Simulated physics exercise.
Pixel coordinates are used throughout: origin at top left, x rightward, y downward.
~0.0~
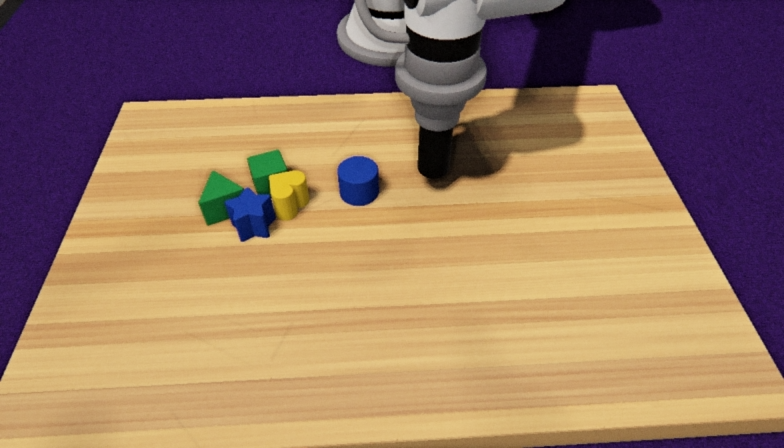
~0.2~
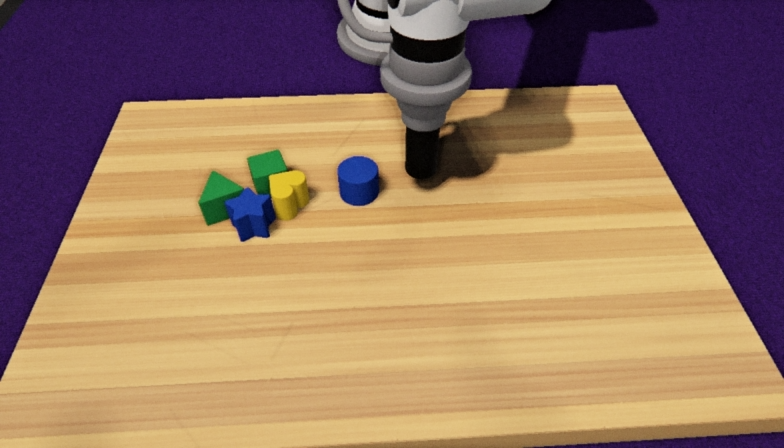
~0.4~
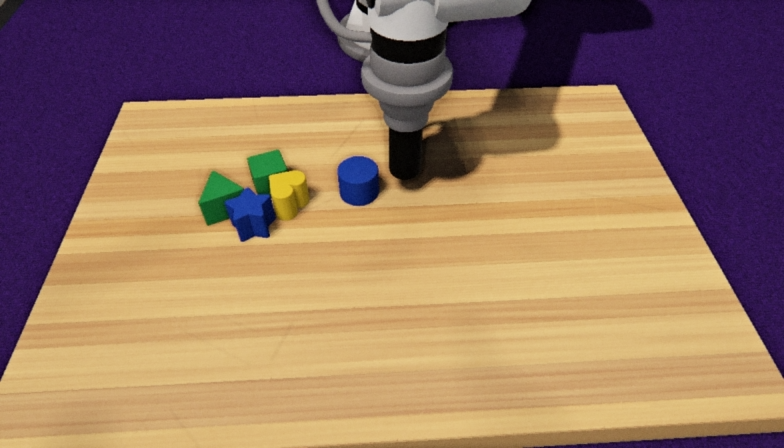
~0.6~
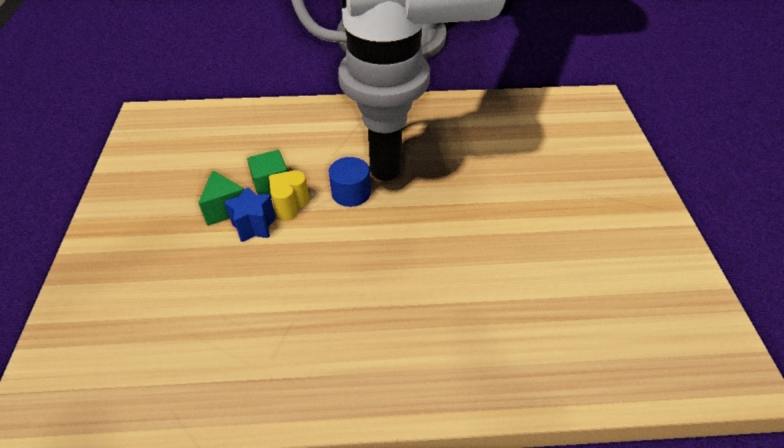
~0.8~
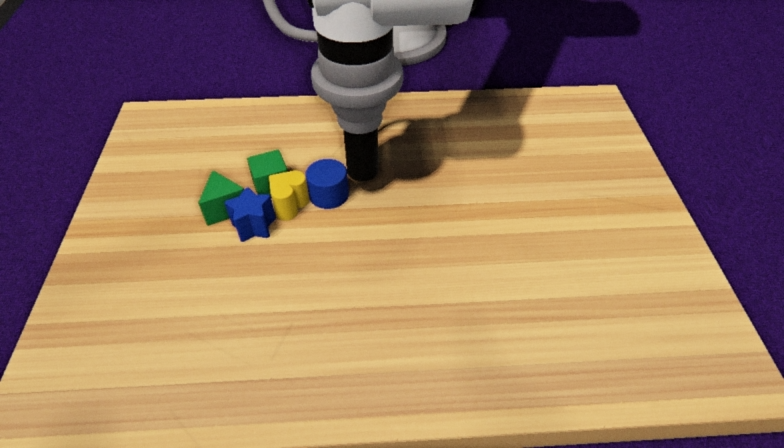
The clip opens on a wooden board with a blue cylinder right of a cluster of green, blue and yellow blocks, and a robot arm's black tip farther right. The arm slides left toward the cylinder, then pushes it left until it sits close beside the yellow block, while the clustered blocks stay still.
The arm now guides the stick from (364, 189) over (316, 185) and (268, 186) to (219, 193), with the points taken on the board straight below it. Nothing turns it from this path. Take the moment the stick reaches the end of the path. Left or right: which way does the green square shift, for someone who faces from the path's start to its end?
It moves off to the right.
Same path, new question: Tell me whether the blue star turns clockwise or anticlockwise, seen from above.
From overhead, the rotation is counterclockwise.
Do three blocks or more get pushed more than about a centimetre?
My answer is yes.
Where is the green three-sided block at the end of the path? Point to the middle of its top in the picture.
The middle of its top is at (149, 208).
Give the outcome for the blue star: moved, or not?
It moves.
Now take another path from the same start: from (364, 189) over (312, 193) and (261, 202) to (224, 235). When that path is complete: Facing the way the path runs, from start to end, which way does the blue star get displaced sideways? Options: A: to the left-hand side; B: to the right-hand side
The answer is A.
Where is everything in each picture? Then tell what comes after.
The first frame shows lower end of the stick (433, 170), tops of blocks, green three-sided block (218, 186), blue star (248, 203), green square (267, 163), yellow heart-shaped block (285, 182), blue cylinder (358, 169).
The second frame shows stick (421, 170), blocks as before.
The third frame shows stick (405, 171), blocks as before.
The fourth frame shows stick (386, 171), blue cylinder (349, 169).
The fifth frame shows stick (363, 172), green three-sided block (218, 186), blue star (248, 203), green square (267, 163), yellow heart-shaped block (285, 182), blue cylinder (326, 171).
On the path given first. One third of the way, stick (312, 168); green three-sided block (210, 187), turned 20° clockwise; blue star (230, 219); green square (243, 160), turned 40° clockwise; yellow heart-shaped block (248, 194), turned 60° anticlockwise; blue cylinder (275, 171).
Two thirds of the way, stick (263, 169); green three-sided block (186, 194), turned 50° clockwise; blue star (225, 231), turned 45° anticlockwise; green square (212, 155), turned 90° clockwise; yellow heart-shaped block (219, 205), turned 105° anticlockwise; blue cylinder (227, 177).
At the end, stick (213, 176); green three-sided block (149, 208); blue star (225, 232), turned 45° anticlockwise; green square (192, 152), turned 135° clockwise; yellow heart-shaped block (206, 206), turned 140° anticlockwise; blue cylinder (176, 185).
